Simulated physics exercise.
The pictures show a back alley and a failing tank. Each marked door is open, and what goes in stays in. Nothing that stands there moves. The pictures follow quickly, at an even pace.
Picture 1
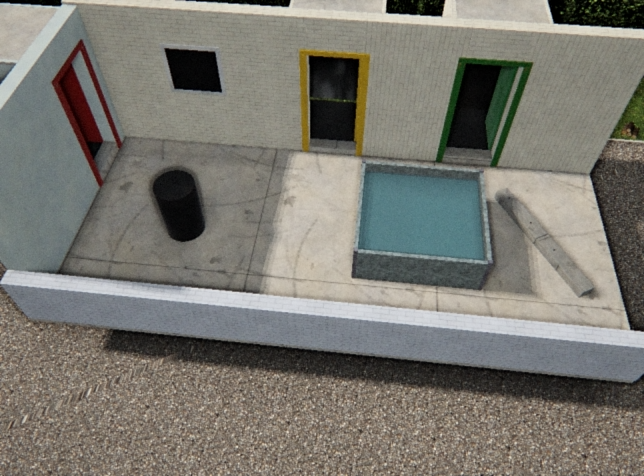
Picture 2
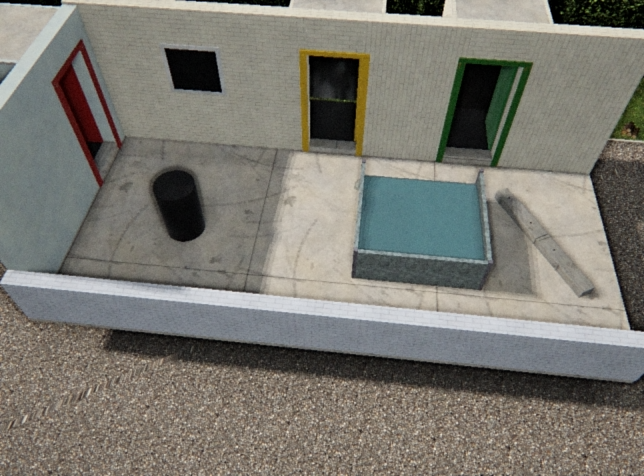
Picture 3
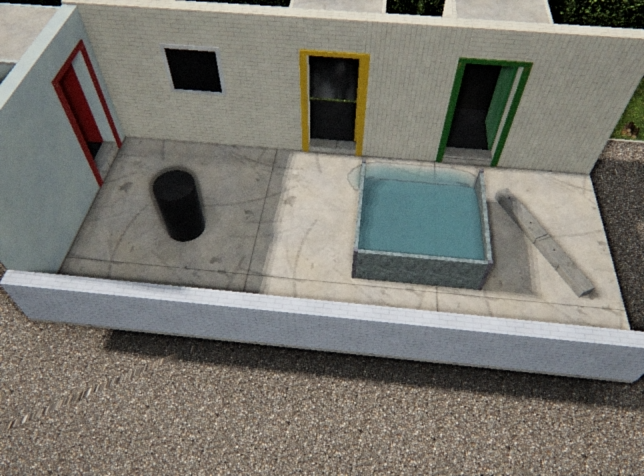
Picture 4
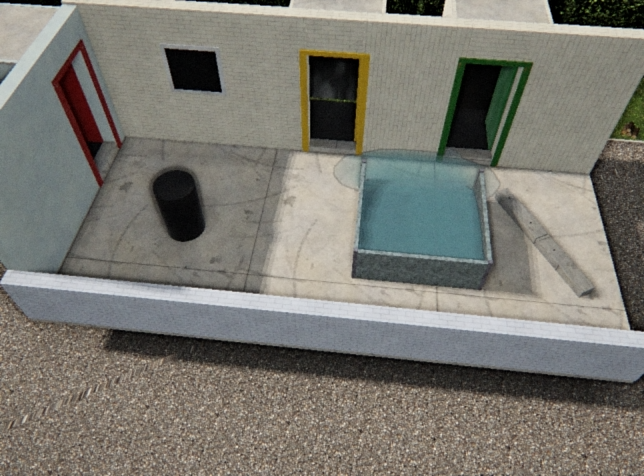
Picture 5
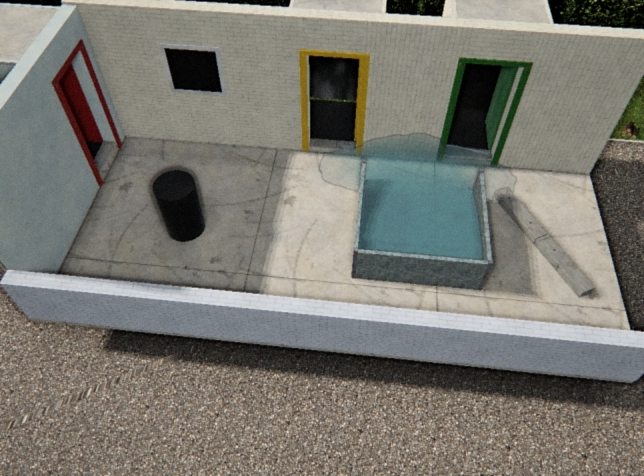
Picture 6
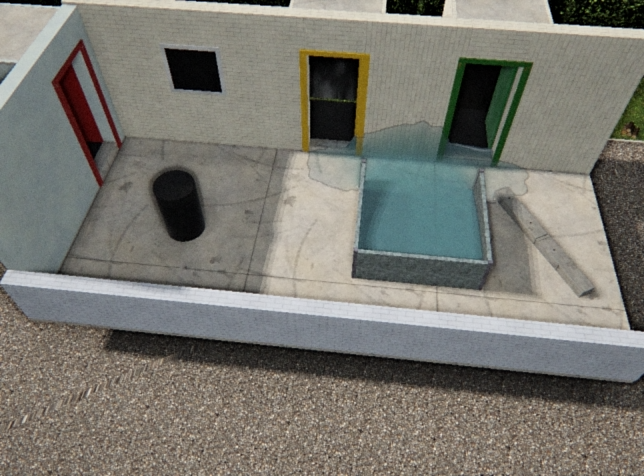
To begin with, a square tank of blue-green water sits still in a walled back alley, near a black cylinder and a long grey slab. Water then emerges at the tank's far side, spreading as a thin sheet across the pale paving toward the wall with the yellow and green doorframes.
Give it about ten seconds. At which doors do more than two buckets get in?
The yellow door takes more than that; the red door stays under that; the green door takes more than that.
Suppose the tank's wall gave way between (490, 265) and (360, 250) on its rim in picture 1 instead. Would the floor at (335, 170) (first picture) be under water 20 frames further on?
Verdict: Clear.
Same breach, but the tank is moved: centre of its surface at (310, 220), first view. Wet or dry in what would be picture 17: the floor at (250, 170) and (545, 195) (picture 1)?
As listed: Awash, wet.
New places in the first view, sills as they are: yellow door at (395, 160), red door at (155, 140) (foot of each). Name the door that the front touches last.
Last comes the red-painted one.
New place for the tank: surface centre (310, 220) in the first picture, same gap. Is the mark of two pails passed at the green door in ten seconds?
My reading: The green one stays under.
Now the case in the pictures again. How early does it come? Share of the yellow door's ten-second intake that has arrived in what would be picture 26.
I make it 100 per cent.
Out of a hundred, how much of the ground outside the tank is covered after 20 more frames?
Some 50 per cent.
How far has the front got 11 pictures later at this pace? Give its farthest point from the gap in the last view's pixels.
Around (159, 144).
A moment on, water covers 20 % of the floor; the yellow door under two buckets in, the red door not reached, the green door over two buckets in.
Next, water covers 40 % of the floor; the yellow door over two buckets in, the red door not reached, the green door far over two buckets in.
Then, water covers 50 % of the floor; the yellow door over two buckets in, the red door wet at the sill, nothing in, the green door far over two buckets in.
Later, water covers 60 % of the floor; the yellow door over two buckets in, the red door wet at the sill, nothing in, the green door far over two buckets in.
In the end, water covers 80 % of the floor; the yellow door over two buckets in, the red door under two buckets in, the green door far over two buckets in.
